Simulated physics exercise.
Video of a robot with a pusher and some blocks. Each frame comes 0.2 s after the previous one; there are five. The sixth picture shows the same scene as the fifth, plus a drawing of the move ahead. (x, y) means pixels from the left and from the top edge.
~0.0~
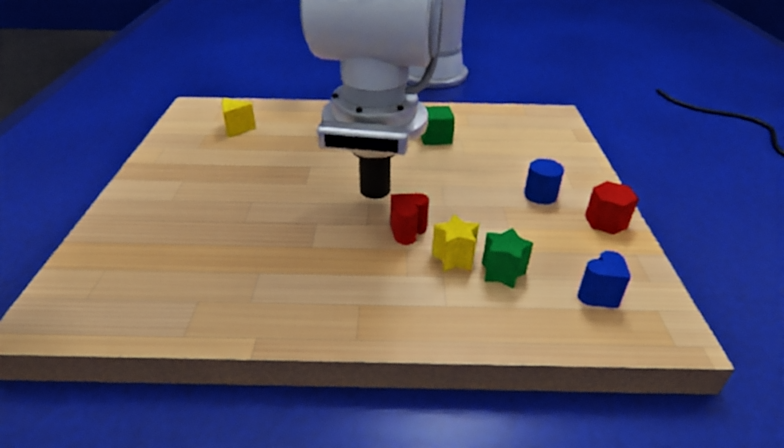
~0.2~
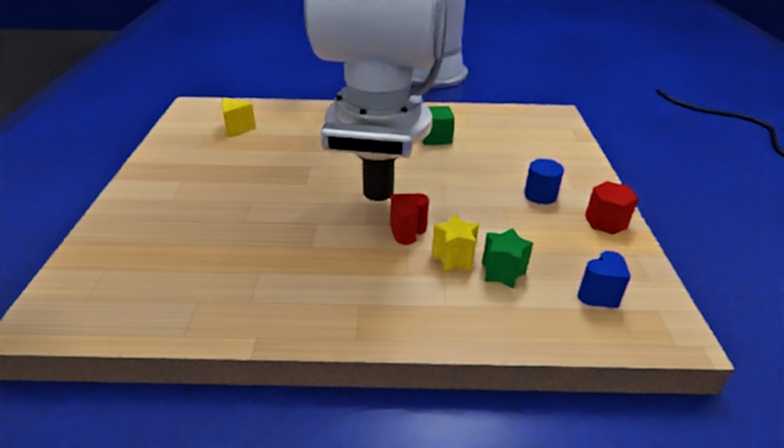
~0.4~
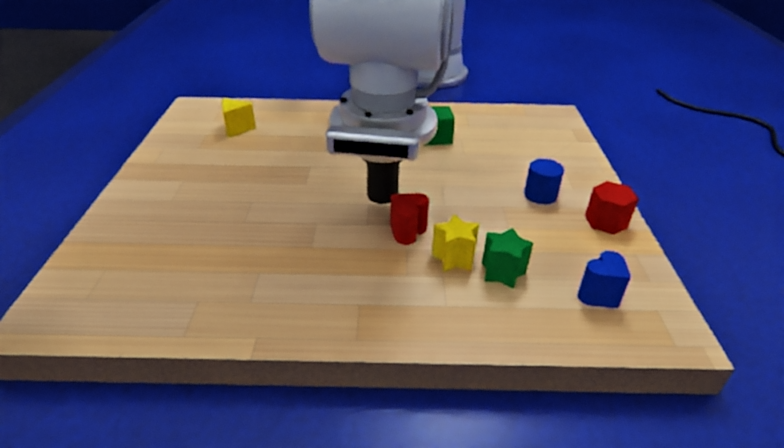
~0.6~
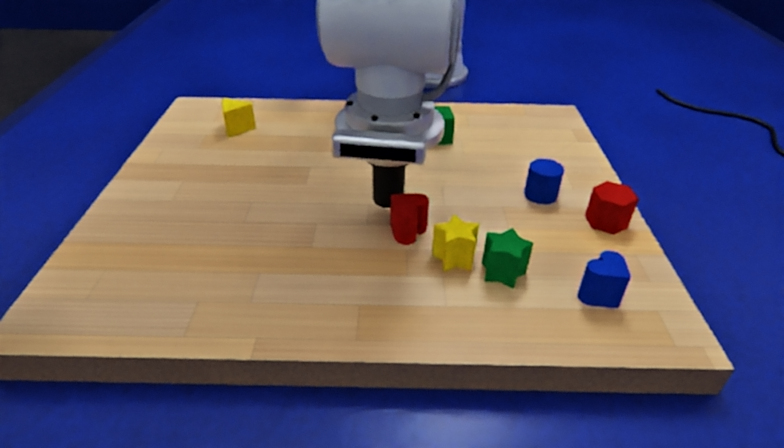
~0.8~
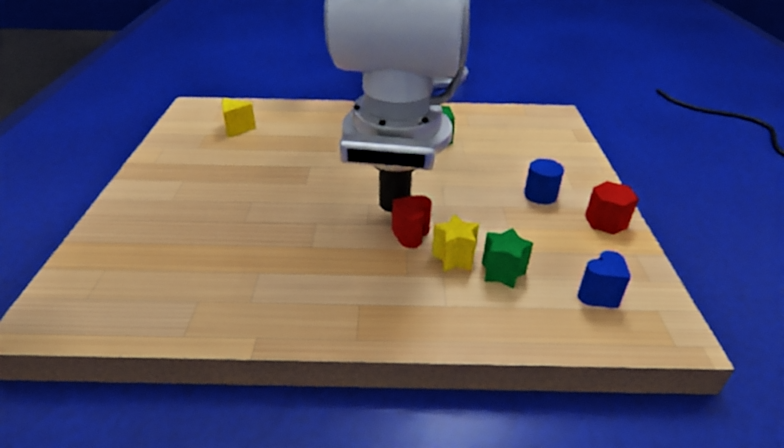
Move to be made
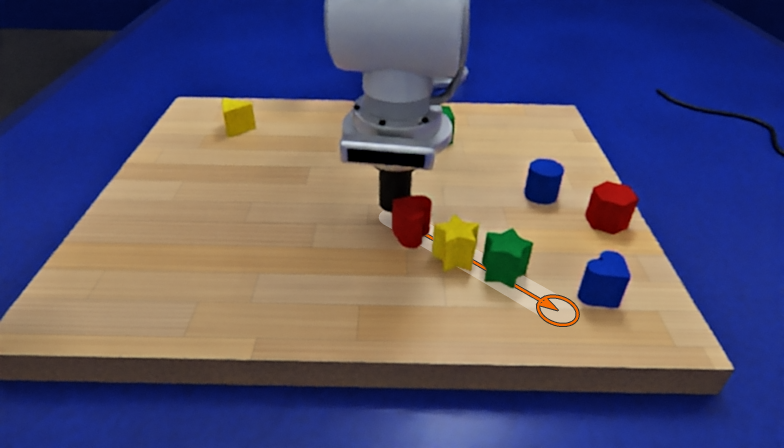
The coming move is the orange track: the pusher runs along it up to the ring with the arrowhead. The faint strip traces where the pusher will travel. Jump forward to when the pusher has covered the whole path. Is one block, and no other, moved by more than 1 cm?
No, it doesn't check out.
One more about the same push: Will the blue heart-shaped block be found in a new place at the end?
Yes.
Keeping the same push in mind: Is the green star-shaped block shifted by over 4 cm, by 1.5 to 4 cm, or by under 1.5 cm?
My prediction: Over 4 cm.
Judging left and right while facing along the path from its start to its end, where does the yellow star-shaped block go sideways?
It is displaced to the right.
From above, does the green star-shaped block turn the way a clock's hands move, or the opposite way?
It goes round opposite to clock hands.
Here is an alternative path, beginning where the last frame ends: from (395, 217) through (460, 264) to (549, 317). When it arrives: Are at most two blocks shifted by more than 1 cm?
I'd say no.
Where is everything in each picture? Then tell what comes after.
In the first picture, pusher's lower end (375, 191); red heart-shaped block (409, 202); yellow star-shaped block (458, 228); green star-shaped block (509, 242); blue heart-shaped block (610, 264).
In the second picture, pusher (378, 193); blocks still.
In the third picture, pusher (383, 196); blocks still.
In the fourth picture, pusher (388, 199); blocks still.
In the fifth picture, pusher (395, 204); red heart-shaped block (413, 205); yellow star-shaped block (458, 228); green star-shaped block (509, 242); blue heart-shaped block (610, 264).
Drawn move, from (395, 217) to (558, 310).
What follows on the original path. One third of the way, pusher (444, 231); red heart-shaped block (439, 236), turned 20° clockwise; yellow star-shaped block (475, 242), turned 20° anticlockwise; green star-shaped block (514, 244), turned 15° anticlockwise.
Two thirds of the way, pusher (499, 261); red heart-shaped block (438, 241), turned 45° clockwise; yellow star-shaped block (492, 265); green star-shaped block (538, 253), turned 55° anticlockwise.
At the end, pusher (562, 296); red heart-shaped block (438, 241), turned 45° clockwise; yellow star-shaped block (497, 270), turned 25° clockwise; green star-shaped block (607, 285), turned 65° anticlockwise; blue heart-shaped block (629, 267), turned 55° anticlockwise.
